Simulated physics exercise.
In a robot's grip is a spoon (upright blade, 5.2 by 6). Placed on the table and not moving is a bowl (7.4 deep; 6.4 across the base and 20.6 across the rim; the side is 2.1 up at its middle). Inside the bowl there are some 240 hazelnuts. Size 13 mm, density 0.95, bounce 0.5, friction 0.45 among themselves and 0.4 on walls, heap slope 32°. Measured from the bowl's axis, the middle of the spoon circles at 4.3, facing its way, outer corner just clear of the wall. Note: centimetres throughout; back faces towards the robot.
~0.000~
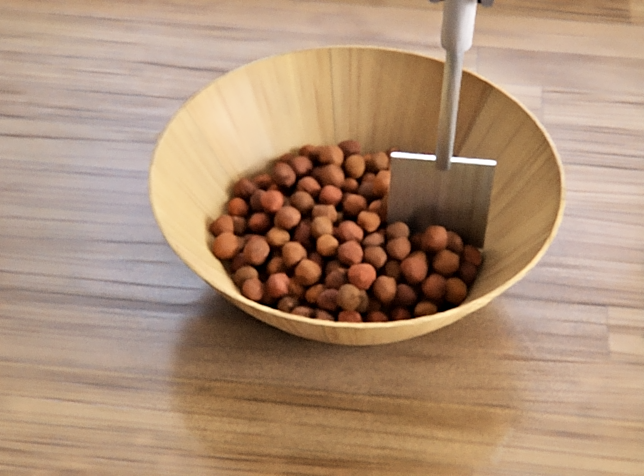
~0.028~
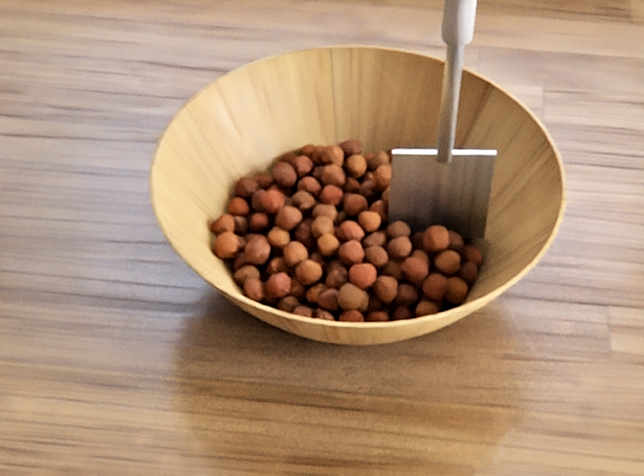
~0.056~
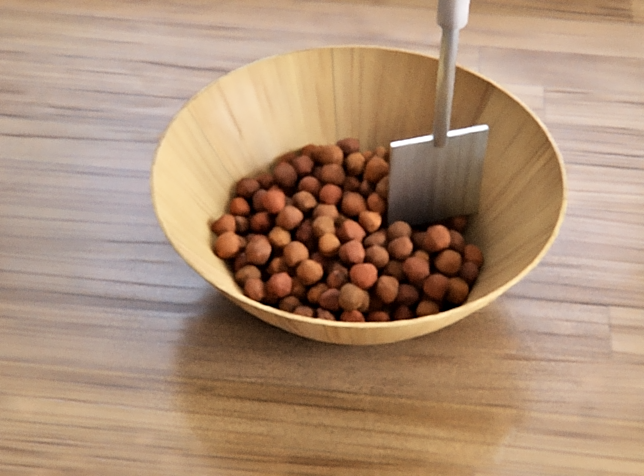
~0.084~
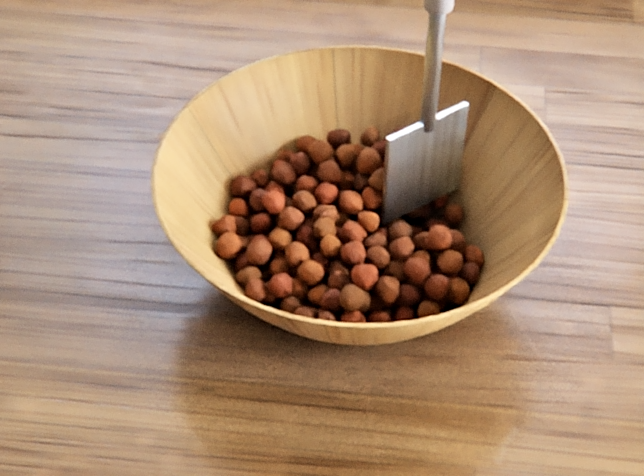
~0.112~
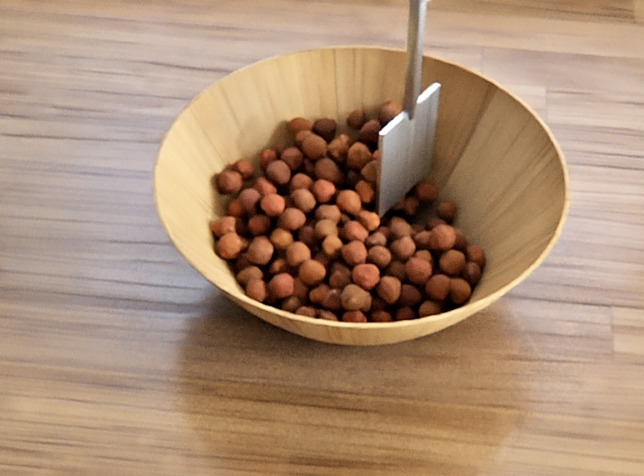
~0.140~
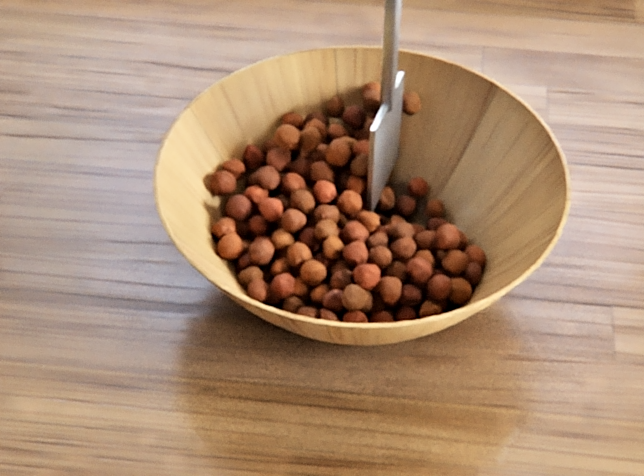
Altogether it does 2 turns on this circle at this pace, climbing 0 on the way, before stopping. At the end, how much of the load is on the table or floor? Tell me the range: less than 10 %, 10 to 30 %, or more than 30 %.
It falls in the range 10 to 30 %.
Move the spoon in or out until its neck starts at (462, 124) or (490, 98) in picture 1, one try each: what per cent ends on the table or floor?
Around 15 per cent on the first try, around 0 per cent on the second.
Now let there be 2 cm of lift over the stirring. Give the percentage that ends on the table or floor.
I'd put it at about 5 per cent.
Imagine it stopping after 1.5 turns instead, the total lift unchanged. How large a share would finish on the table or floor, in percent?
Estimate: Near 10 %.
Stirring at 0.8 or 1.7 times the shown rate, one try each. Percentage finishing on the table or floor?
I'd expect about 5 per cent, then about 45 per cent.
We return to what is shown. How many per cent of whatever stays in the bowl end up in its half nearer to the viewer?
Around 40 per cent of what the bowl keeps.
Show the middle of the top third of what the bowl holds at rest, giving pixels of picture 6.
It is centred near (443, 190).
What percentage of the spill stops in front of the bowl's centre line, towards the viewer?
It comes out near 60 percent.
By 0.53 s, 329° round, highest piece 10 above the table; 227 in the bowl, 8 on the table or floor, 3 in flight or on the tool.
By 0.92 s, 221° round, highest piece 9 above the table; 219 in the bowl, 18 on the table or floor, 1 in flight or on the tool.
By 1.31 s, 0° round, highest piece 7 above the table; 206 in the bowl, 32 on the table or floor.
By 2.01 s, 0° round, highest piece 7 above the table; 206 in the bowl, 32 on the table or floor.
Final count, 206 in the bowl, 32 on the table or floor. That is 13 % on the table or floor.
